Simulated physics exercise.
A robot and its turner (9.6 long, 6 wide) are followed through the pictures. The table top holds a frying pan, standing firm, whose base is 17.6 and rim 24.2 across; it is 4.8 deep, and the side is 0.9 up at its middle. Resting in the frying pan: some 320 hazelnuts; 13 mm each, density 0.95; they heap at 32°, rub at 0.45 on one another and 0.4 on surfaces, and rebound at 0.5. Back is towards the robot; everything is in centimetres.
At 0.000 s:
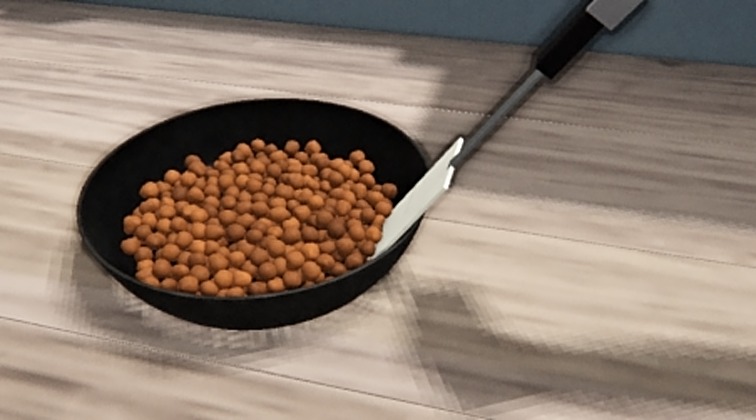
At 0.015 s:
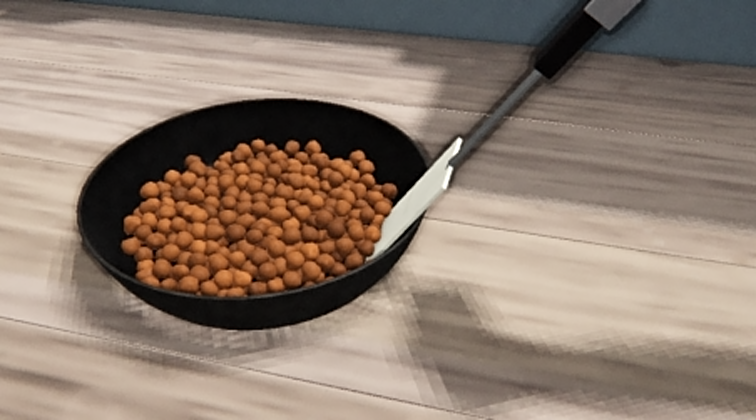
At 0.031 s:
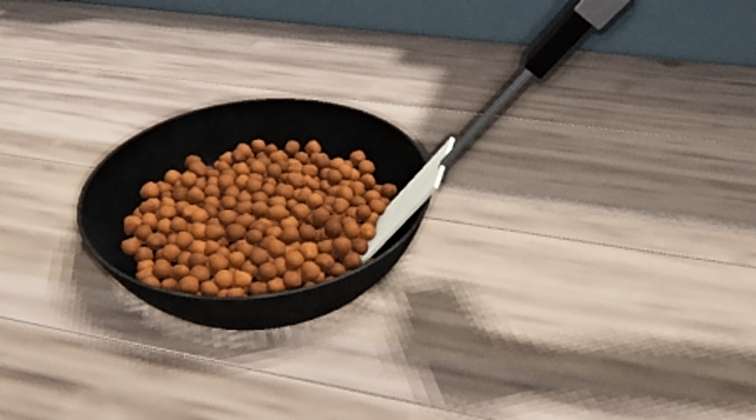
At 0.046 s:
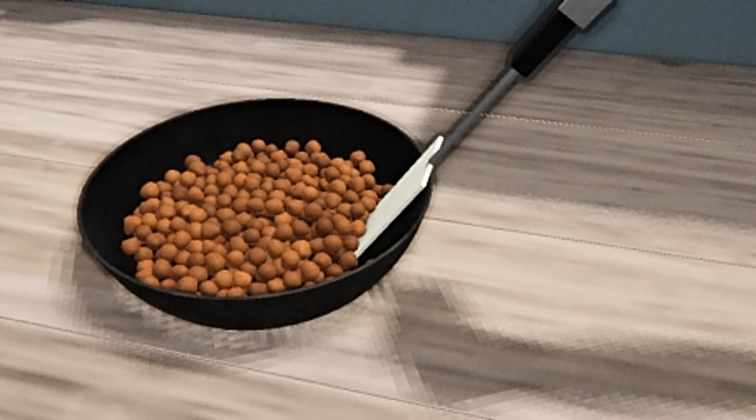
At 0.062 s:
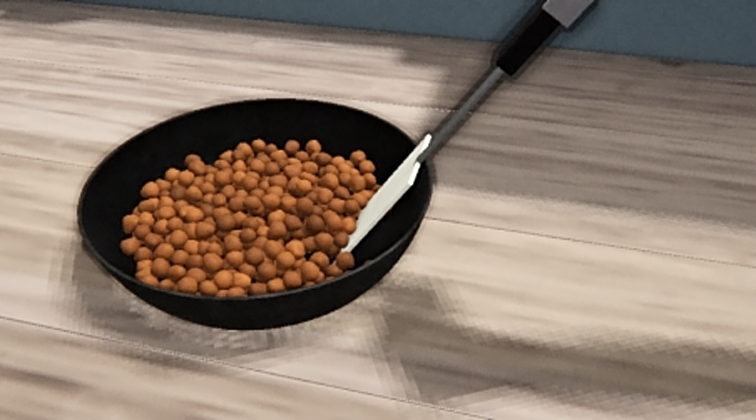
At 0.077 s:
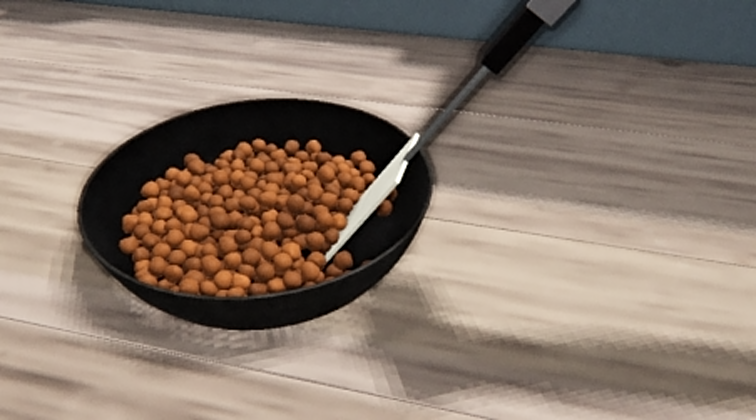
A black frying pan heaped with small, round, orange-brown hazelnuts sits left of centre on a pale, streaked wood-look tabletop, seen from above at an angle, with a blue-grey strip behind. A pale-bladed turner with a grey and black handle slants in from the upper right, its blade inside the pan's right side. The turner slides slowly left, nudging the nearest nuts, while pan and camera stay still.
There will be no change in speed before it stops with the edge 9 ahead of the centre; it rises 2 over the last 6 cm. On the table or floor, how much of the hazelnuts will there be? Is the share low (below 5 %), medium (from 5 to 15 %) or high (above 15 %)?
The share is medium, from 5 to 15 %.
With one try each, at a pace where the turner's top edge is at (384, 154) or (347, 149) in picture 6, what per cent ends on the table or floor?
20 % and 25 %.
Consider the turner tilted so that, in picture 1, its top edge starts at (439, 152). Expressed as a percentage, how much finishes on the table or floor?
Spill: Approx. 15 per cent.
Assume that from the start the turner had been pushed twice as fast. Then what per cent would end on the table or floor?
Near 20 %.
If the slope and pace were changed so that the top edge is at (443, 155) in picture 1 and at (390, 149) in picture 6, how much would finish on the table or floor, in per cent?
Some 15 per cent.
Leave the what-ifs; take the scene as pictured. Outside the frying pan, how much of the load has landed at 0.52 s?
I'd say close to 6 in a hundred.
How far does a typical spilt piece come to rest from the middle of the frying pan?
I reckon close to 22 centimetres.
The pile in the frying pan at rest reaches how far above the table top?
6.0 cm.
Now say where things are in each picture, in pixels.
In the first picture, turner top edge at (454, 162), sloping 56°; upper third of the load around (255, 214), from x 130 to 390, top at y 145; 325 in the frying pan.
In the second picture, turner top edge at (453, 162), sloping 56°; upper third of the load around (259, 213), from x 130 to 390, top at y 145.
In the third picture, turner top edge at (445, 161), sloping 56°; upper third of the load around (260, 213), from x 130 to 390, top at y 145.
In the fourth picture, turner top edge at (433, 160), sloping 56°; upper third of the load around (258, 212), from x 130 to 390, top at y 145.
In the fifth picture, turner top edge at (420, 159), sloping 56°; upper third of the load around (256, 209), from x 130 to 390, top at y 145.
In the sixth picture, turner top edge at (408, 157), sloping 56°; upper third of the load around (256, 208), from x 130 to 390, top at y 145; 325 in the frying pan.
After 0.18 s, sloping 56°, highest piece 5 above the table; 325 in the frying pan.
After 0.27 s, sloping 56°, highest piece 6 above the table; 325 in the frying pan.
After 0.52 s, sloping 56°, highest piece 6 above the table; 299 in the frying pan, 21 on the table or floor, 5 on the blade or in flight.
After 1.57 s, sloping 56°, highest piece 5 above the table; 299 in the frying pan, 26 on the table or floor.
At rest, 299 in the frying pan, 26 on the table or floor. That is 8 % on the table or floor.
